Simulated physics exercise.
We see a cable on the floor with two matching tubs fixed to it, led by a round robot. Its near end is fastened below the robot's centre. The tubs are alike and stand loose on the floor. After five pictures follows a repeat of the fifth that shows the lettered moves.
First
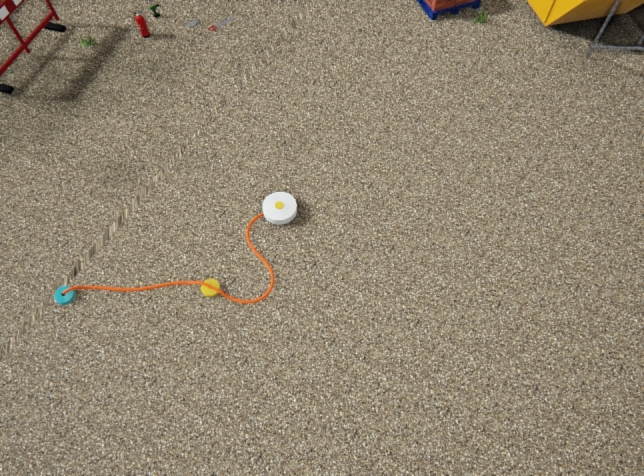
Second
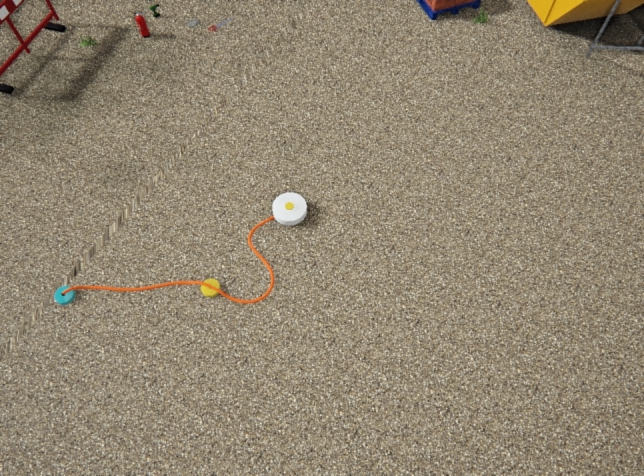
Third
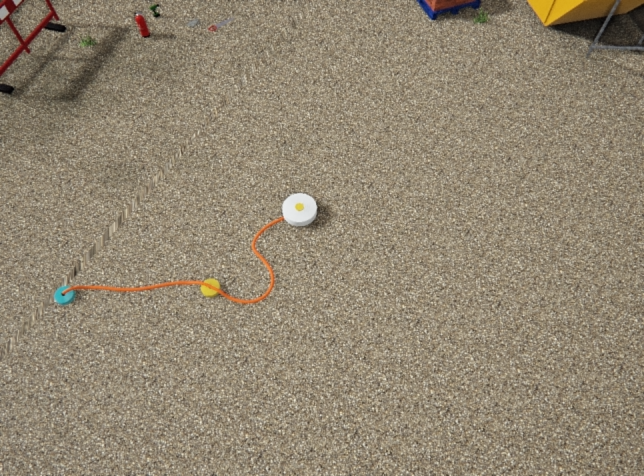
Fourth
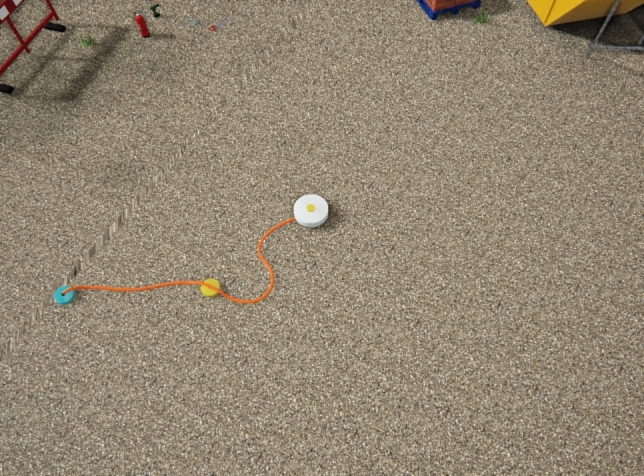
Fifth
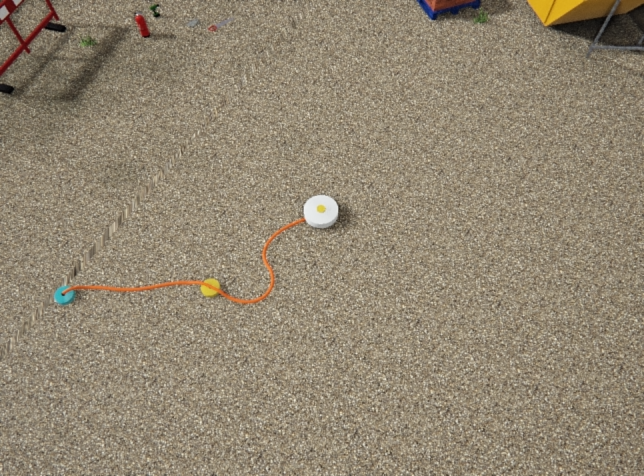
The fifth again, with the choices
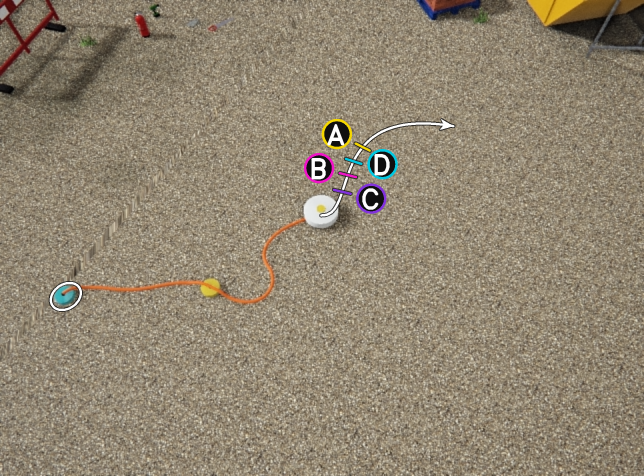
The footage shows a round white robot on a speckled floor moving slowly to the right, drawing the near part of a curvy orange cord after it, while the small yellow and turquoise objects along the cord stay still.
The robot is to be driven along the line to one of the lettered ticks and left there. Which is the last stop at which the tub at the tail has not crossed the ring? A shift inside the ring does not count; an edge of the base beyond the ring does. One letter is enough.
B.
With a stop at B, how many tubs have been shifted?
By then, one.
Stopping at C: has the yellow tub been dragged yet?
By then, no.
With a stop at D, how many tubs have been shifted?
Two.
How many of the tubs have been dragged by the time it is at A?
By then, two.
On the marked copy, A at (363, 147); B at (348, 175); C at (342, 192); D at (354, 161); the ring at (66, 296); the route from (321, 215) via (367, 142) to (453, 126).
Following B. Soon after the start, robot (337, 202); turquoise tub (65, 295); yellow tub (211, 288).
Later, robot (343, 185); turquoise tub (65, 295); yellow tub (211, 288).
In the end, robot (348, 172); turquoise tub (65, 295); yellow tub (215, 281); the ringed tub at the far end is still in its ring.
As for the rest, A drags the last tub to (91, 291); C is safe but short; D drags the last tub to (74, 294).
